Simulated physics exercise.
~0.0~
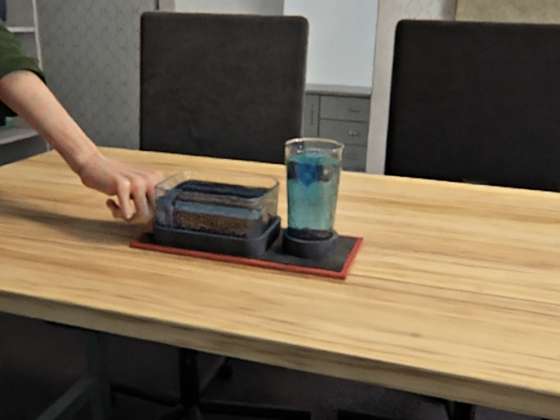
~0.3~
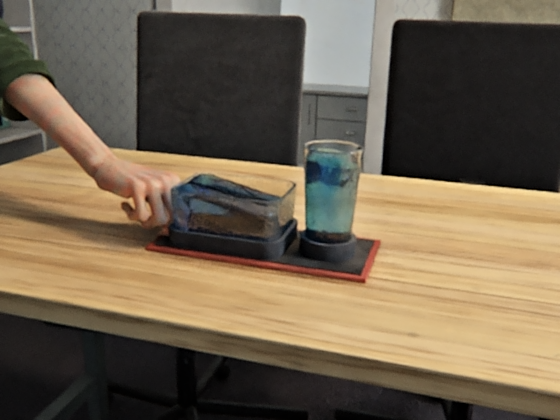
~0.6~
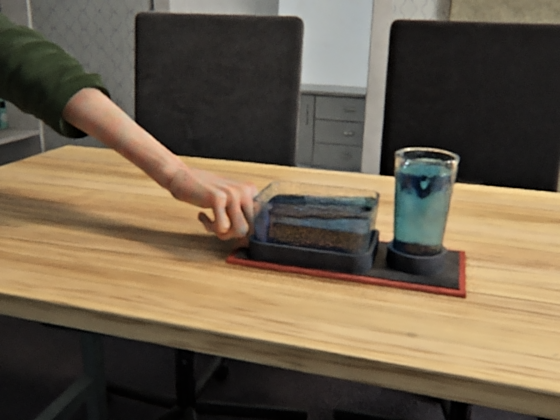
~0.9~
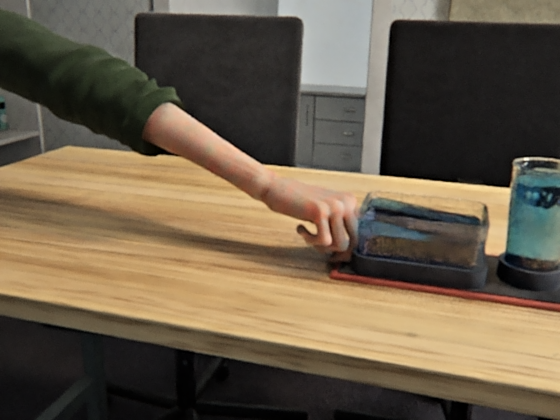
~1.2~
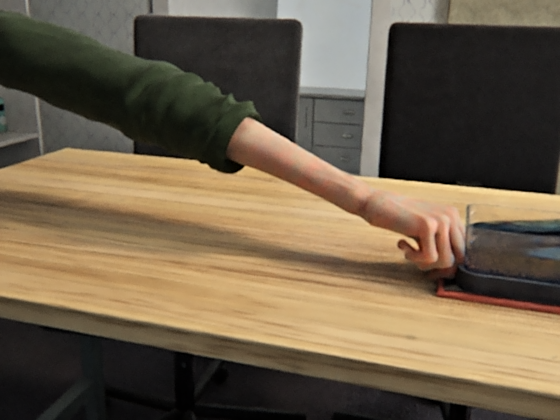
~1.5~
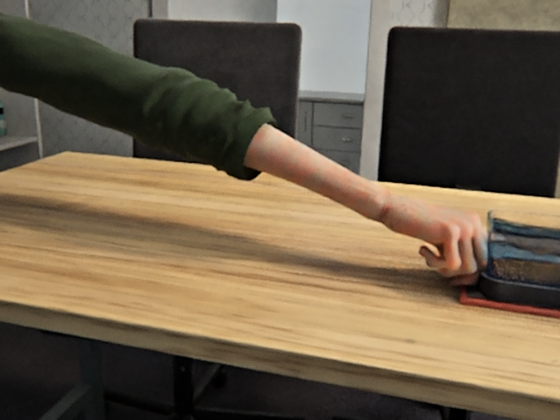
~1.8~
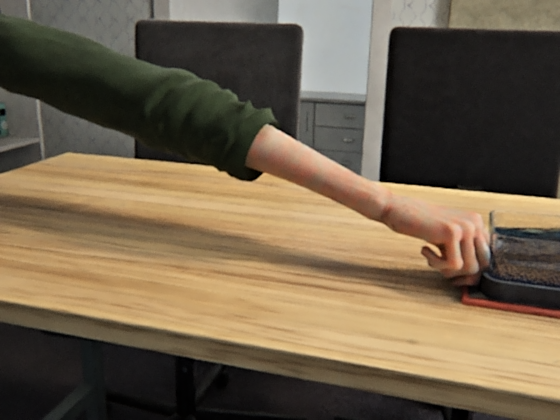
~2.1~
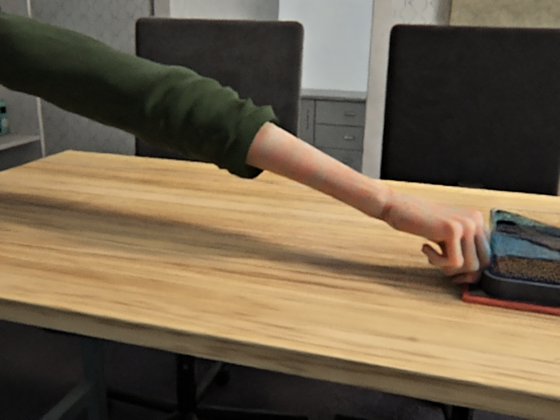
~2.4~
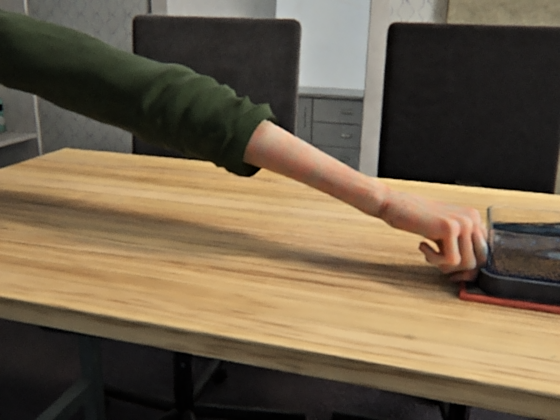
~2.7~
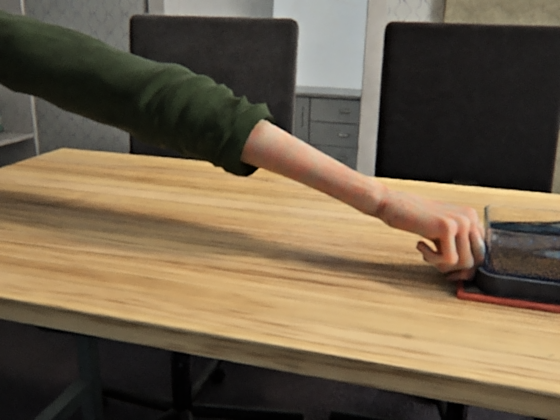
A hand pushed a tray holding an open food box and a tall glass of bluish water rightward across a wooden table, the water tilting and sloshing, until the glass left view and the tray stopped with the box partly visible, its water still rocking.
